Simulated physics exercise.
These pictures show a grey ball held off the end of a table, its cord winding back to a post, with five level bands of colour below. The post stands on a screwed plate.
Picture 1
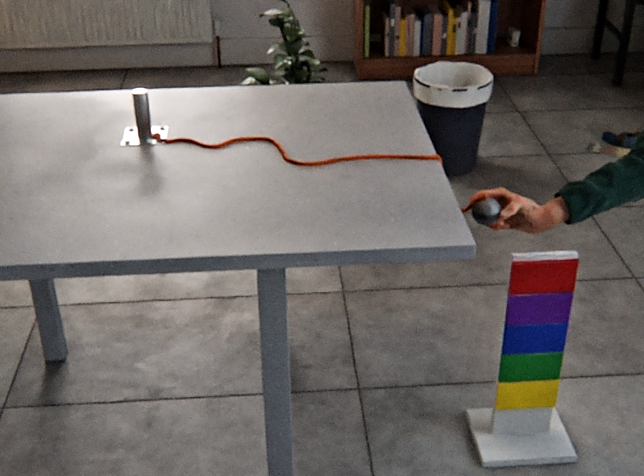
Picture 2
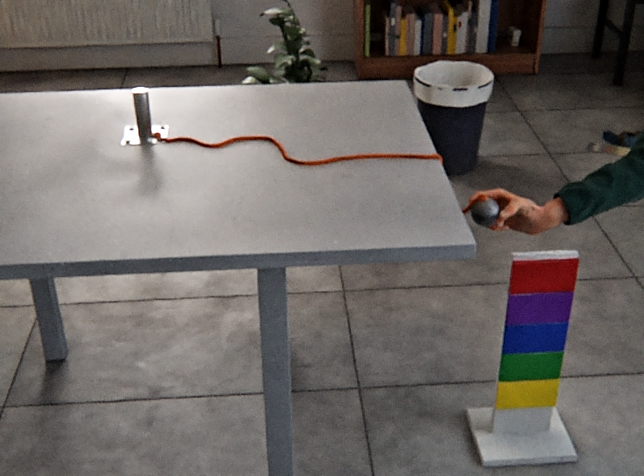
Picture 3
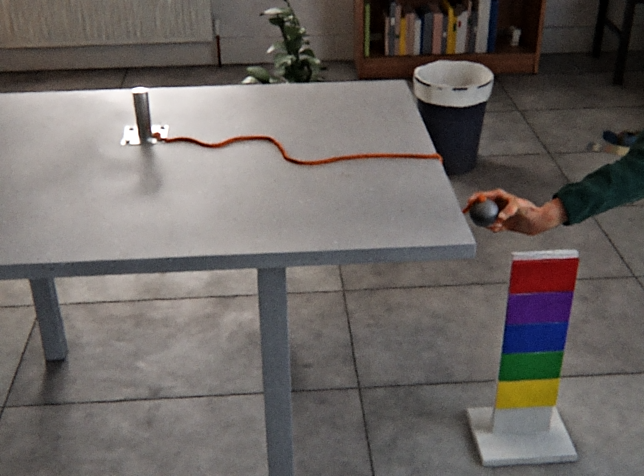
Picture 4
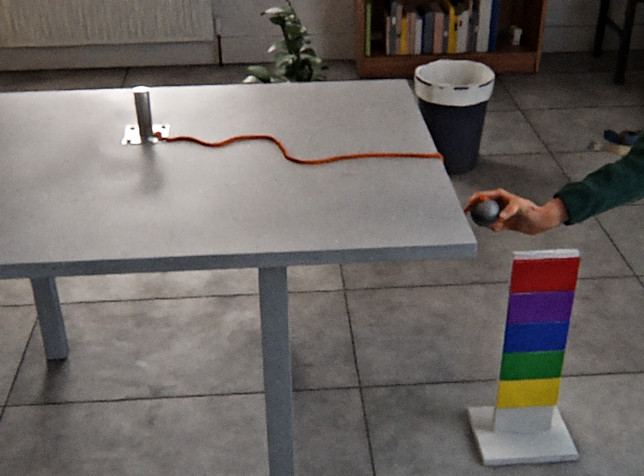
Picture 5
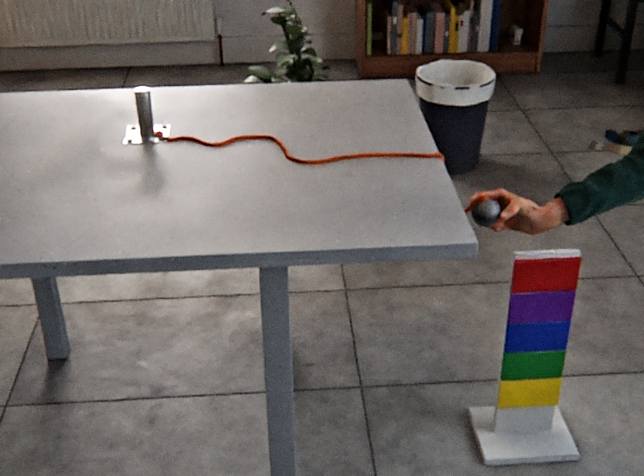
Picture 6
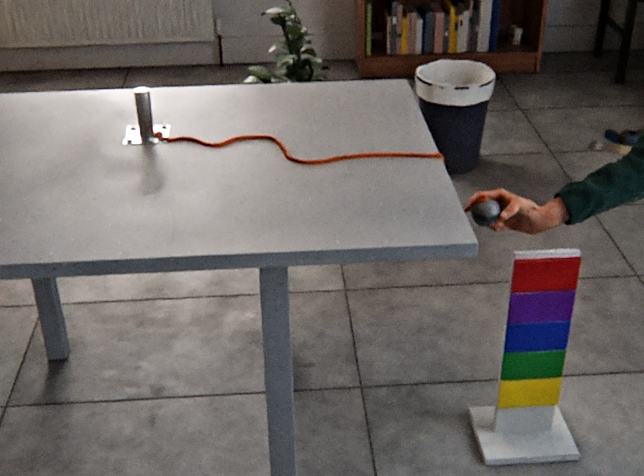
A hand in a dark green sleeve holds a grey ball just off the right end of a grey table, seen from slightly above in a room with a tiled floor. An orange cord winds across the tabletop from a metal post at left, while an upright board banded red, purple, blue, green and yellow stands below the ball. Hand, ball and cord stay almost perfectly still, and the view barely shifts.
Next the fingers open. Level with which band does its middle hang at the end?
The purple one.
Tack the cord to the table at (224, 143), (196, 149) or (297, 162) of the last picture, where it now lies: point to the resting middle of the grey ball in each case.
Near (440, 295), (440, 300) and (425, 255).
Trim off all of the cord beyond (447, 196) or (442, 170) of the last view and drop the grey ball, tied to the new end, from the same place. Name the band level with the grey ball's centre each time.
One after the other, red; above them all.
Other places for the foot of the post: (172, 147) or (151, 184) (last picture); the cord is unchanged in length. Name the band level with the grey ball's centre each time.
Try by try: Blue; blue.
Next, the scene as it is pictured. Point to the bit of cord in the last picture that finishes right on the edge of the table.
Near (381, 155).
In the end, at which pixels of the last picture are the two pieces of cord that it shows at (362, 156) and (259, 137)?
At (426, 154), then (285, 144).
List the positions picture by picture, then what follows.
In the first frame, grey ball (486, 211); red (544, 278); purple (540, 310); blue (536, 340); green (532, 368); yellow (528, 396).
In the second frame, grey ball (485, 212); cord through (179, 139) (246, 139) (289, 160) (367, 156) (440, 170).
In the third frame, grey ball (484, 213).
In the fourth frame, grey ball (485, 212); cord through (180, 138) (246, 138) (290, 159) (368, 155) (441, 169).
In the fifth frame, grey ball (486, 212).
In the sixth frame, grey ball (486, 212); cord through (180, 139) (247, 138) (290, 159) (368, 155) (442, 168).
Soon after, ball near (397, 285); level with purple.
After that, ball near (442, 305); level with purple.
In the end, ball near (442, 307); level with purple. The cord holds its middle at purple.
